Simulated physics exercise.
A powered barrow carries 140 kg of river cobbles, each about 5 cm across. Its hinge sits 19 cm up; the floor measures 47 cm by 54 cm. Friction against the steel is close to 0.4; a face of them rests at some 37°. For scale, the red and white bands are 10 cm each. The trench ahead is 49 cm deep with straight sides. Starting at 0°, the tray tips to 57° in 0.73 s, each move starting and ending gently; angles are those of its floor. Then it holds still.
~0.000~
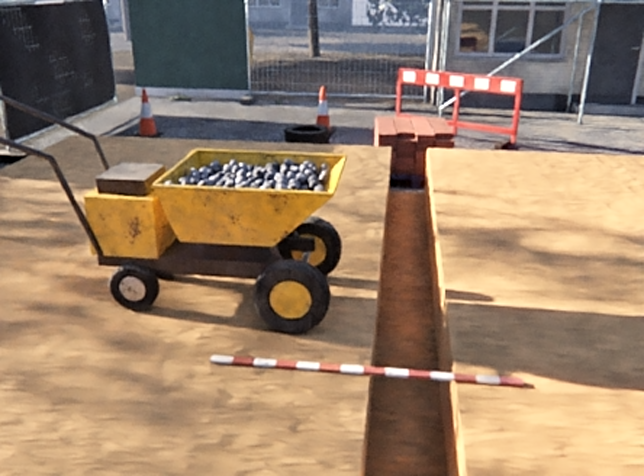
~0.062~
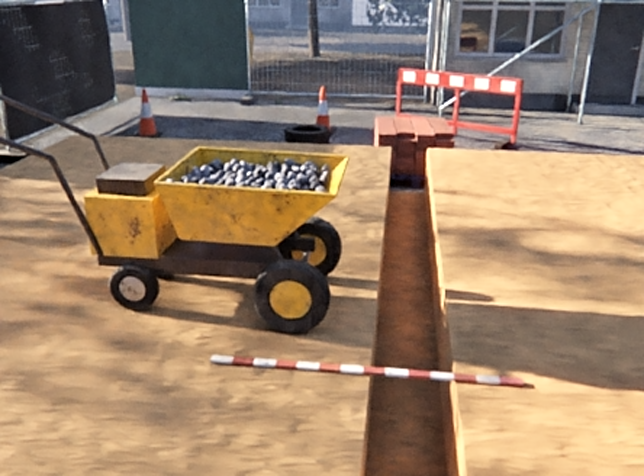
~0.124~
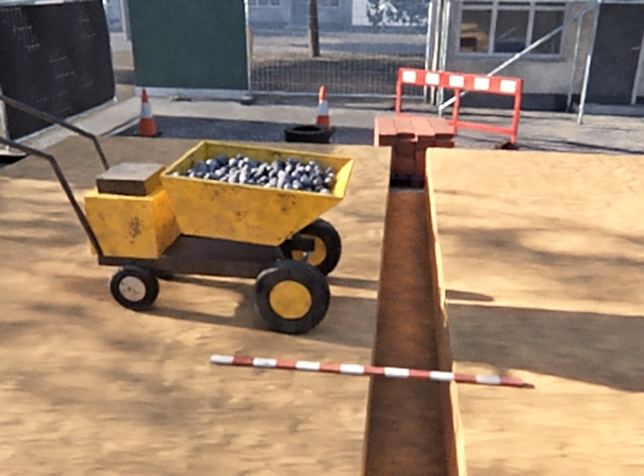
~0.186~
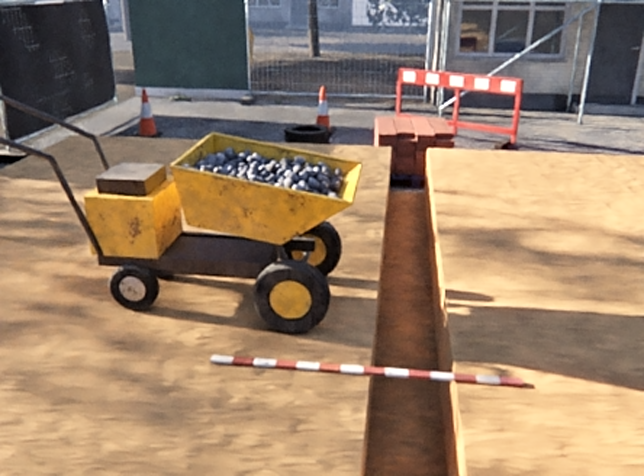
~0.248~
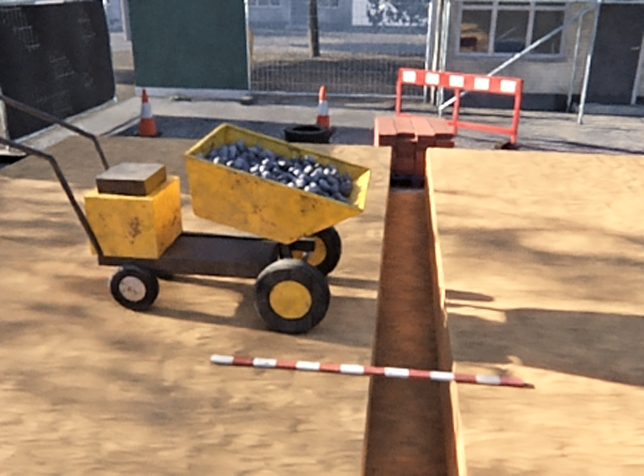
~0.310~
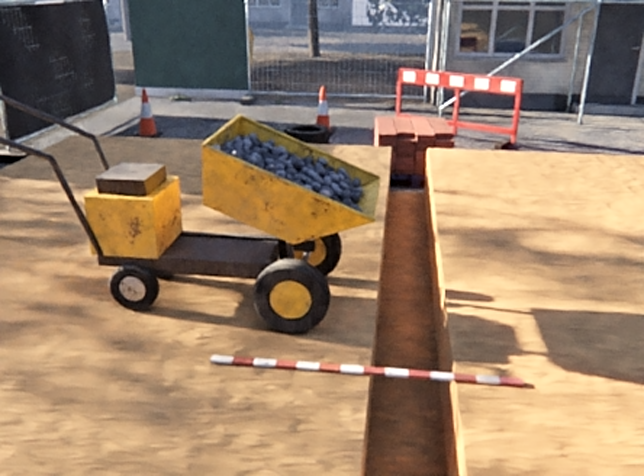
Yellow tray of grey stones on a small wheeled barrow lifting at its left end and tilting down rightward beside a narrow trench.
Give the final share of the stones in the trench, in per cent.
Close to 53 in a hundred.
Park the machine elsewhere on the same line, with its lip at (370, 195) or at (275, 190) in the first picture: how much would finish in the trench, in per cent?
Near 25 per cent from the first place, 90 from the second.
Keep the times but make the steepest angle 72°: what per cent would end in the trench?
It would be near 45 per cent.
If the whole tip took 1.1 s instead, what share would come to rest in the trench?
In that case some 60 per cent.
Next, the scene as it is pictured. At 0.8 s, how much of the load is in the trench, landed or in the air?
Some 10 per cent.
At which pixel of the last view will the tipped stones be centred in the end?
Their middle is at about (437, 364).
After 0.6 s the floor is at 48°; 100 % in the tray; the foremost stones are at (393, 233).
After 0.8 s the floor is at 57°; 87 % in the tray, 12 % in the trench, 1 % past the trench; the foremost stones are at (457, 297).
After 1.2 s the floor is at 57°; 44 % in the tray, 20 % in the trench, 36 % past the trench; the foremost stones are at (557, 323).
After 3.1 s the floor is at 57°; 7 % in the tray, 53 % in the trench, 40 % past the trench; the foremost stones are past the picture's edge.
